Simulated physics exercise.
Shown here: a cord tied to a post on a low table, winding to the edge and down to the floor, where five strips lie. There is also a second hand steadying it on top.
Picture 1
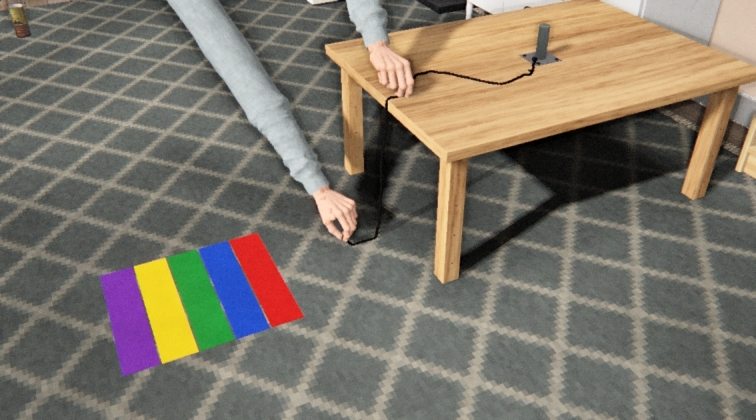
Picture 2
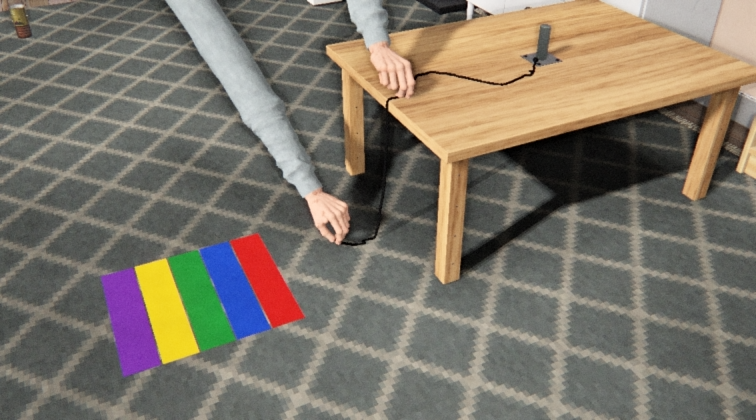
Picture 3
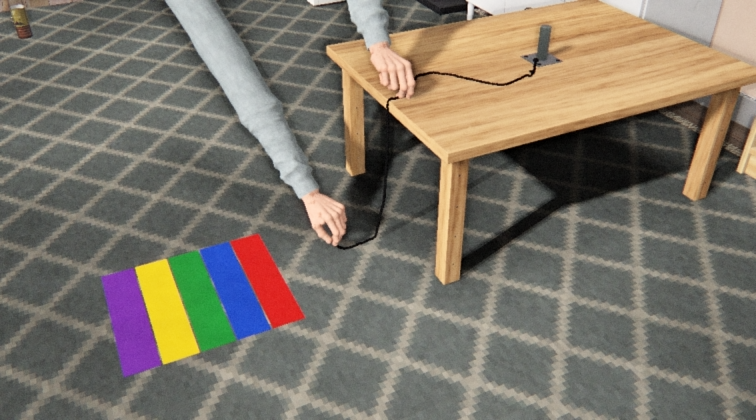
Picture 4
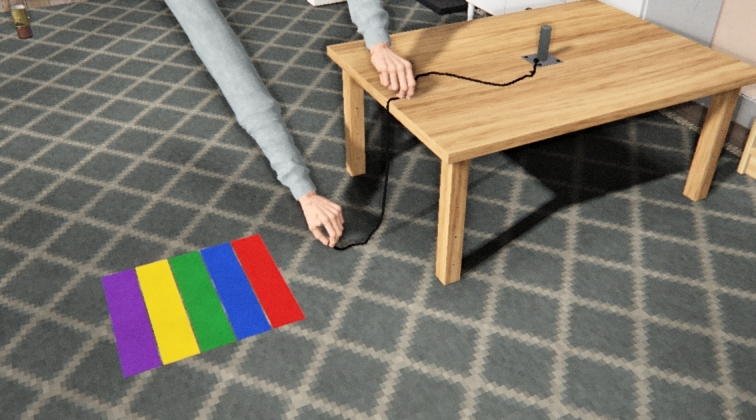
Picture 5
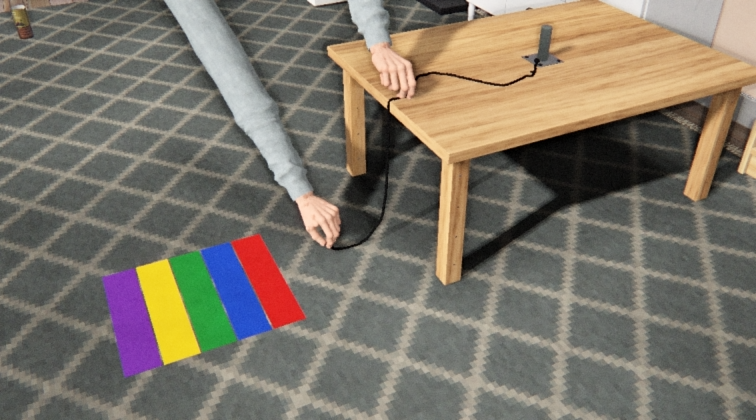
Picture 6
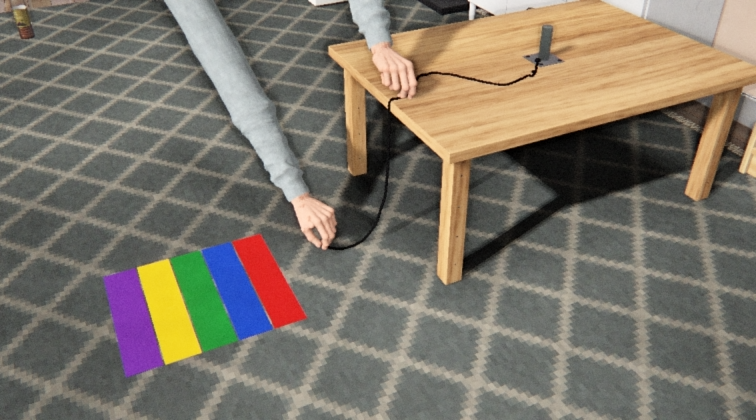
A hand low by the floor drew the end of a black cord slightly left toward the coloured strips, while the other hand stayed at the edge of the wooden table.
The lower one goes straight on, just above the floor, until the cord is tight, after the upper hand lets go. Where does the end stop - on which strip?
On the yellow strip.
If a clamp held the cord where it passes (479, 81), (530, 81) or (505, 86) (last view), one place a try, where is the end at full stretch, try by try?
(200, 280), (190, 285), (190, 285).
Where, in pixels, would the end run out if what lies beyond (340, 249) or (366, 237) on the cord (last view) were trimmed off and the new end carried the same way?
First (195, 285), then (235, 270).
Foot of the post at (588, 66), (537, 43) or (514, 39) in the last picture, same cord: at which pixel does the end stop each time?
Try by try, around (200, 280), (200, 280) and (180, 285).
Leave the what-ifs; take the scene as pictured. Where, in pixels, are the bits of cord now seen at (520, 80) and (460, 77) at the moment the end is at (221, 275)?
Result - first point (484, 72), second point (428, 87).
Soon after, end near (221, 275); over blue.
Then, end near (185, 285); over green.
At full stretch, end near (162, 292); over yellow. It halts on the yellow strip.
